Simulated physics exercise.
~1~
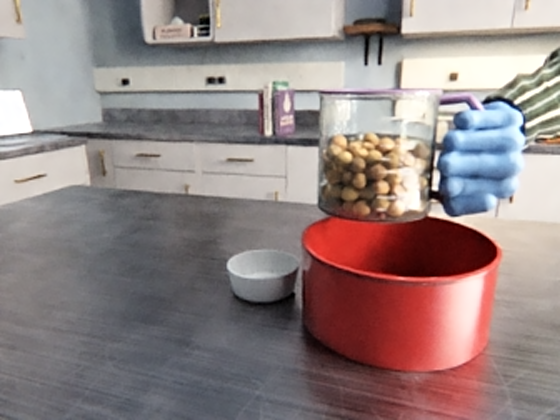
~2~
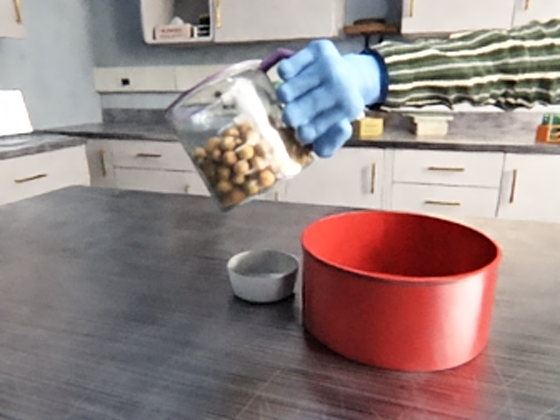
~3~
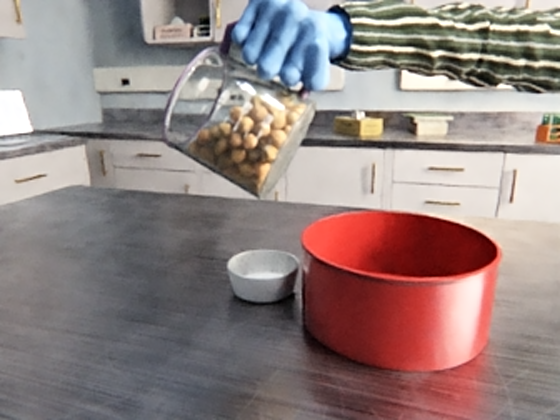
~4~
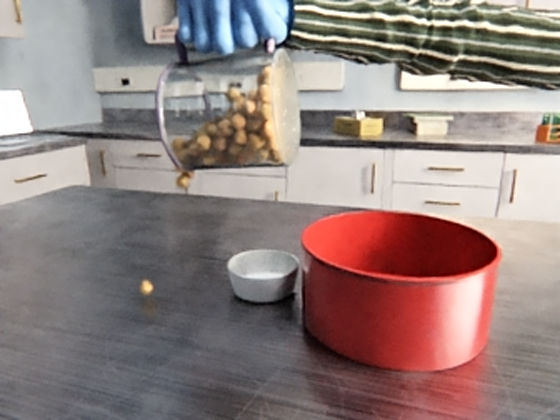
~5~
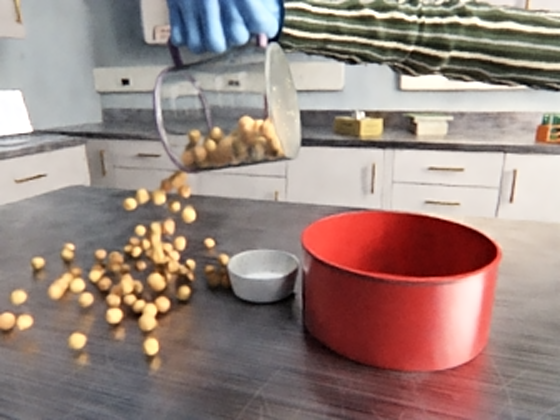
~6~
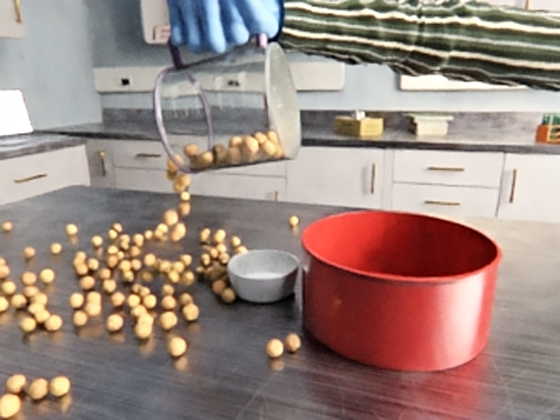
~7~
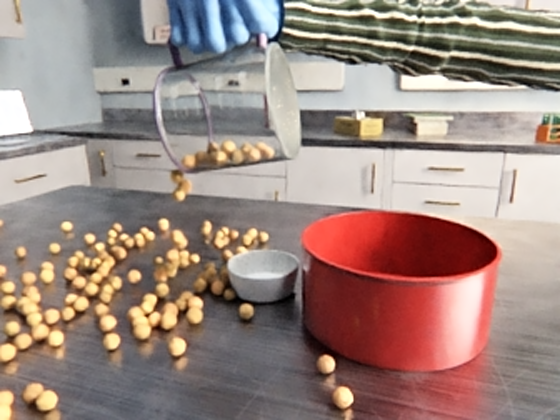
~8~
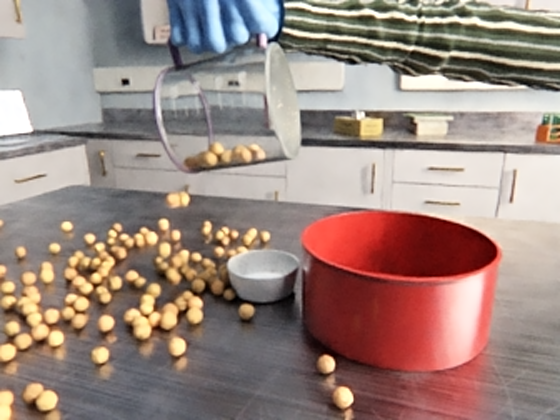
A clear jug full of small round tan balls, held by a blue-gloved hand in a striped sleeve, starts upright above a red pot on a dark table. The hand carries it left, past the small pale dish beside the pot, tipping it leftward. Once the jug lies on its side, one ball drops to the table, then a stream pours out left of the dish. The balls bounce and scatter widely, a few rolling in front of the pot. Finally the flow thins, with some balls still in the tilted jug and none seen in the dish.
